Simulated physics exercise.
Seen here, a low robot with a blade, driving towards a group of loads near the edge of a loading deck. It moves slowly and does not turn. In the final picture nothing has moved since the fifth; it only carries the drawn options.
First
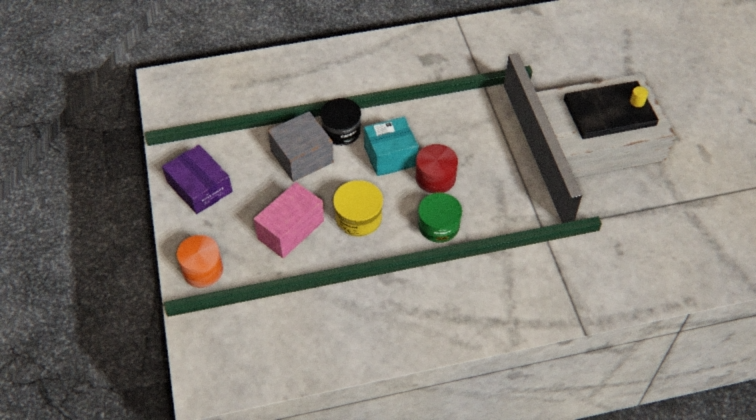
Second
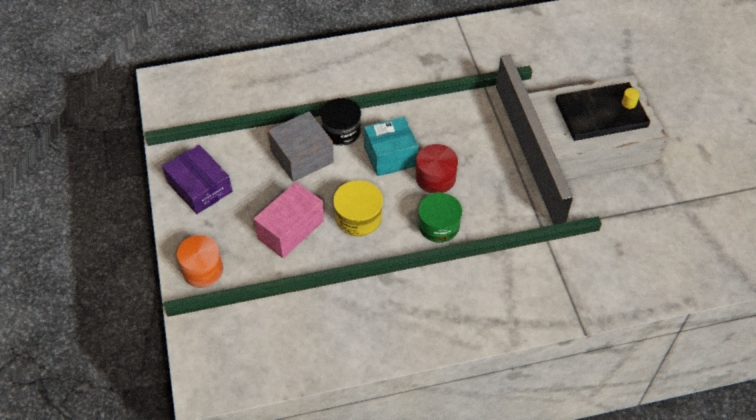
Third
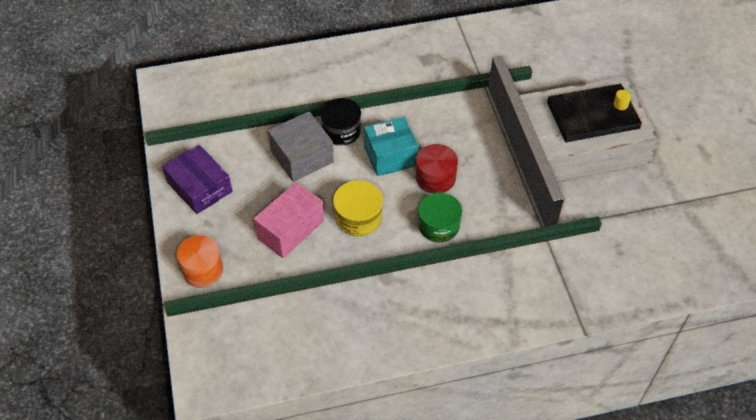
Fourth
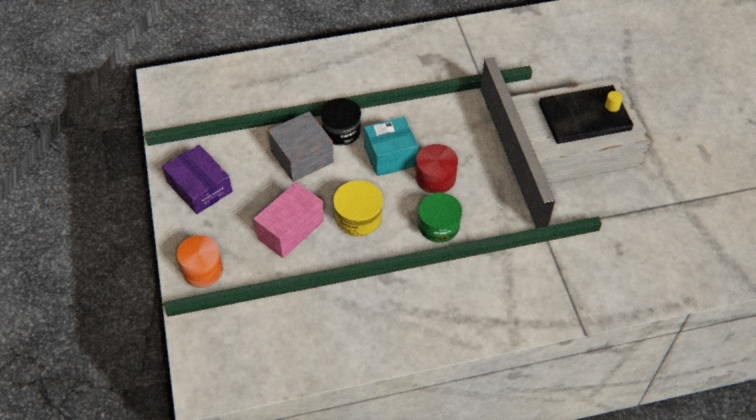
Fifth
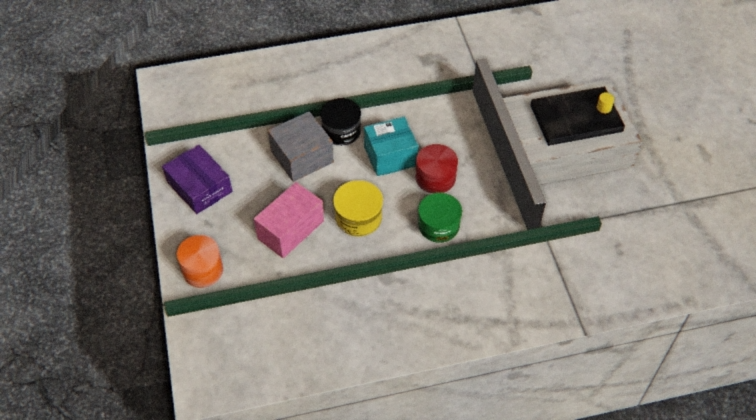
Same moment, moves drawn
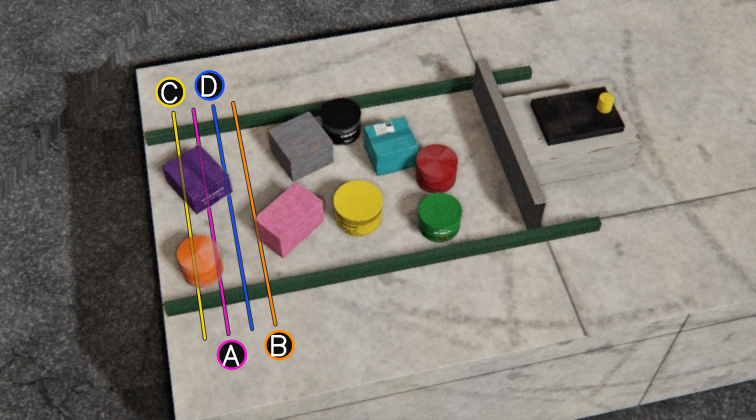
A low robot with a wide grey blade crept slowly left in a straight line, closing some of the gap to a group of colourful boxes and pails, none of which moved.
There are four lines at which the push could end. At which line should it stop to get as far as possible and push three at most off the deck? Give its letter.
D.
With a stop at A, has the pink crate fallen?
Yes.
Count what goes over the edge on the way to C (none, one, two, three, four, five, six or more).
In all, five.
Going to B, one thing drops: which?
The purple box goes over.
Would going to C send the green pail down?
No.
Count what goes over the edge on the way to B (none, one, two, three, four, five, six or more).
By then, one.
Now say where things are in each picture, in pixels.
The first frame shows turquoise box (391, 146); yellow pail (359, 208); green pail (440, 218).
The second frame shows robot (597, 111); black pail (341, 122).
The third frame shows robot (588, 113); orange canister (201, 261).
The fourth frame shows robot (580, 114); pink crate (289, 220).
The fifth frame shows robot (571, 116); turquoise box (391, 146); yellow pail (359, 208); green pail (440, 218).
On the marked copy, A at (209, 212); B at (252, 204); C at (188, 216); D at (231, 208).
Following D. Soon after the start, robot (475, 133); green pail (401, 226); turquoise box (377, 149).
Later, robot (377, 151); purple box (186, 183); pink crate (223, 221).
In the end, robot (298, 165); pink crate over the edge; purple box over the edge; two fallen.
As for the rest, A drops four; B is within the limit but short; C drops five.
